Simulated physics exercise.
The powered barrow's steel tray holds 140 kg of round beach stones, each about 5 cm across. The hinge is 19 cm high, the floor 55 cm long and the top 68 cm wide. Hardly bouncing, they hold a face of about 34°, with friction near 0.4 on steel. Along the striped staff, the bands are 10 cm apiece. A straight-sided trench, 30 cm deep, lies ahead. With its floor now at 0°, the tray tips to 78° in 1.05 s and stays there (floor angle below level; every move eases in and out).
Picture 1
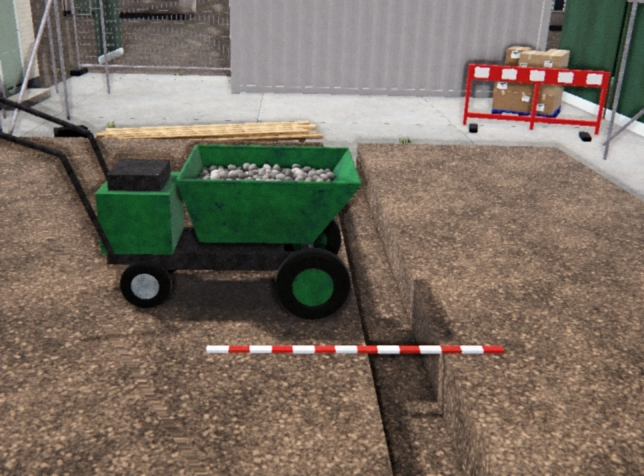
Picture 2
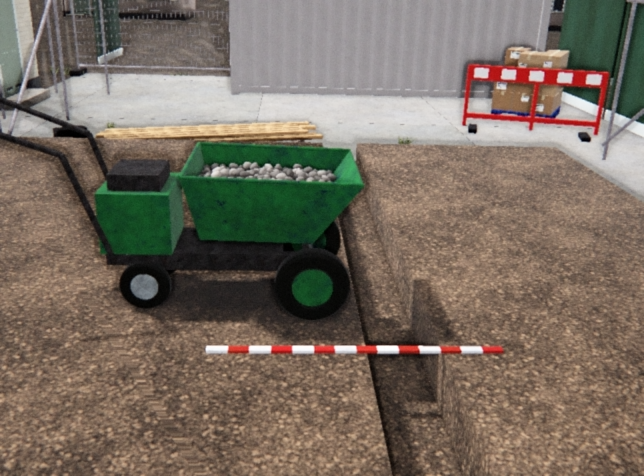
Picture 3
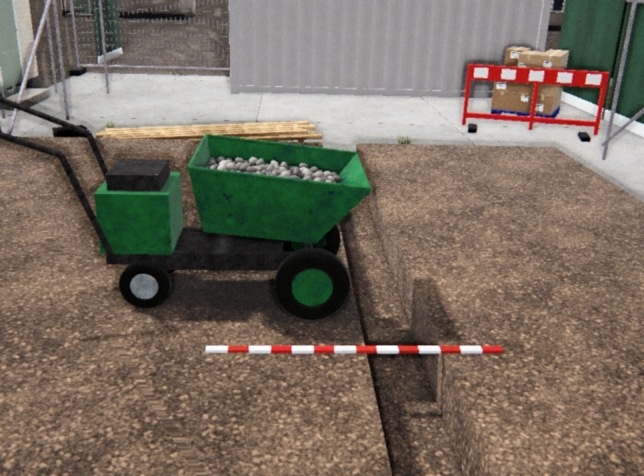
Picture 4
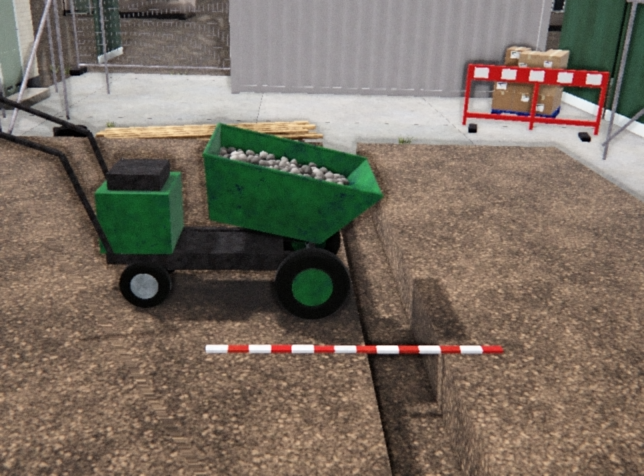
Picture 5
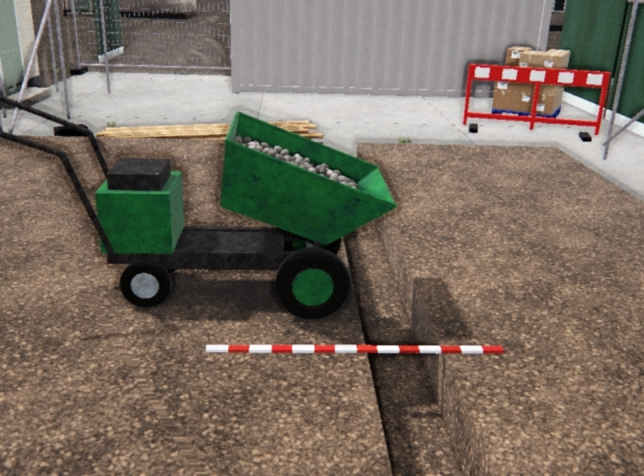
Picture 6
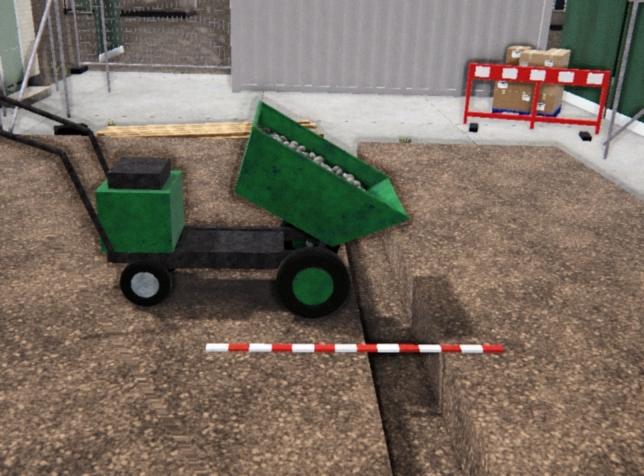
On a gravelly yard beside a narrow trench, a green powered barrow stood still while its tray of round stones tilted steadily, the back rising high and the front lip lowering to the right.
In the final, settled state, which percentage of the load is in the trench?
15 per cent is in the trench.
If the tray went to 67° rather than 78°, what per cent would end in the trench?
It comes out at about 30 percent.
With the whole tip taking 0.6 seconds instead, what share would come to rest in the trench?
With that change, it comes to around 10 per cent.
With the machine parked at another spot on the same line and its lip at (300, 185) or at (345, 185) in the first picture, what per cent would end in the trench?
95 % and 40 %.
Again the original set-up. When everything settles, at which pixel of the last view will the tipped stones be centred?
(468, 289).
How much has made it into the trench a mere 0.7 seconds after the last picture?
Something like 0 in a hundred.
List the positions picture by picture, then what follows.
The first frame shows lip at (361, 184), floor tilted 0°, highest stones at (280, 174).
In the second frame, the tray is at 2°, its lip at (363, 186); the top of the load is at (270, 174).
The third frame shows lip at (371, 189), floor tilted 6°, highest stones at (242, 168).
The fourth frame shows lip at (383, 196), floor tilted 12°, highest stones at (235, 157).
In the fifth frame, the tray is at 20°, its lip at (396, 206); the top of the load is at (245, 145).
The sixth frame shows lip at (408, 219), floor tilted 30°, highest stones at (262, 134).
Then, 0.4 s after the last picture the floor is at 66°, 100 % in the tray; the foremost stones are at (425, 252).
Then, 0.7 s after the last picture the floor is at 78°, 56 % in the tray, 2 % in the trench, 42 % past the trench; the foremost stones are at (526, 293).
Then, 1.1 s after the last picture the floor is at 78°, 22 % in the tray, 6 % in the trench, 72 % past the trench; the foremost stones are at (635, 305).
Then, 3.0 s after the last picture the floor is at 78°, 9 % in the tray, 15 % in the trench, 76 % past the trench; the foremost stones are past the picture's edge.
